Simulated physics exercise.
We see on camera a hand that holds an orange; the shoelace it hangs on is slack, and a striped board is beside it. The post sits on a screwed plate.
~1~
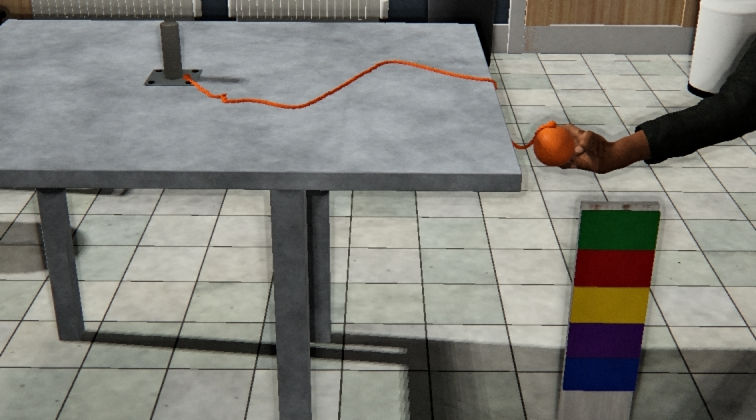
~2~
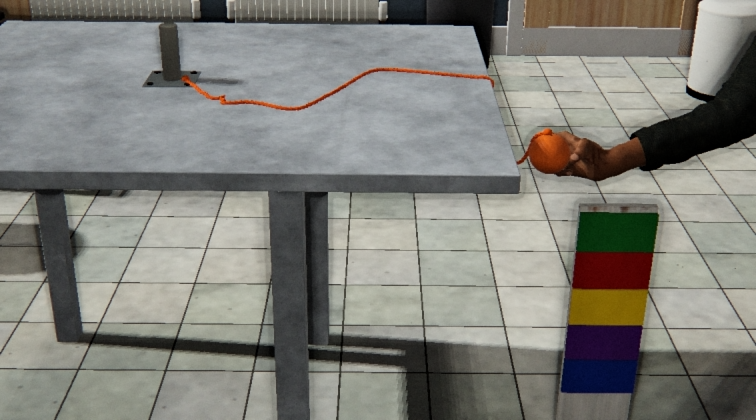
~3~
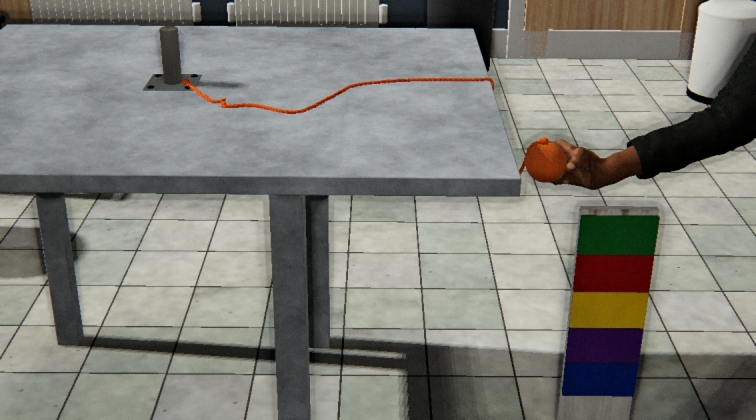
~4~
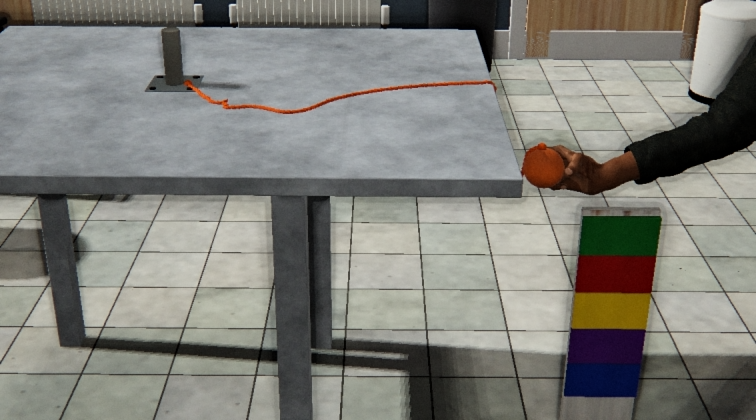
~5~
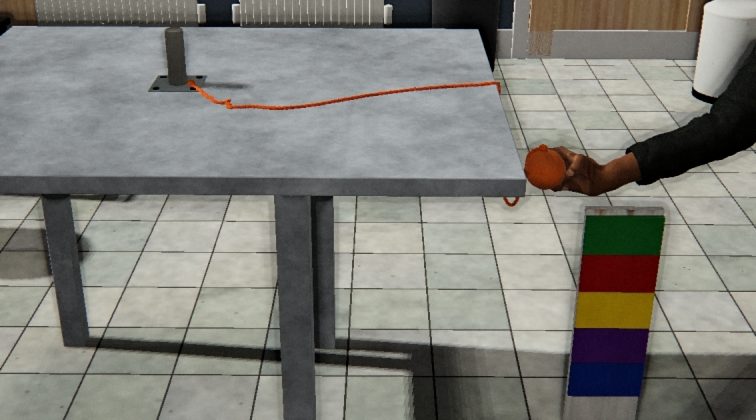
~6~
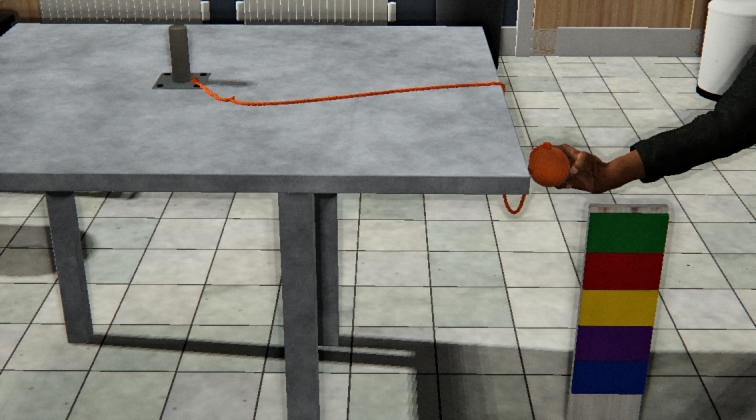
The clip opens on a hand holding an orange ball beside a gray table, above a striped board, with a slack orange cord running to a post. The hand lowers slightly and stays near the table's edge while the cord straightens across the tabletop and a small loop droops below the edge.
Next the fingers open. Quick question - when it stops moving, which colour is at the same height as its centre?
I would say blue.
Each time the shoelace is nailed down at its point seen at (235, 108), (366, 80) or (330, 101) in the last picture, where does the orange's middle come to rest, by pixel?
Pixel places, try by try: (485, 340), (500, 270), (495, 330).
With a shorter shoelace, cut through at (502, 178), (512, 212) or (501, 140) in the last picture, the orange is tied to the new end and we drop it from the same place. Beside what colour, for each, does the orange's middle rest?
Each try in turn: Red; yellow; green.
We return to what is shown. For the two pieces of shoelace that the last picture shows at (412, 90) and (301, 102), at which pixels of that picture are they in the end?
In that view they reach (468, 90) and (354, 86).
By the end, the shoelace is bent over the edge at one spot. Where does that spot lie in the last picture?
Pixel (446, 87).
Early on, orange near (458, 349); level with blue.
Midway, orange near (501, 370); level with blue.
Finally, orange near (480, 363); level with blue. The shoelace holds its middle at blue.
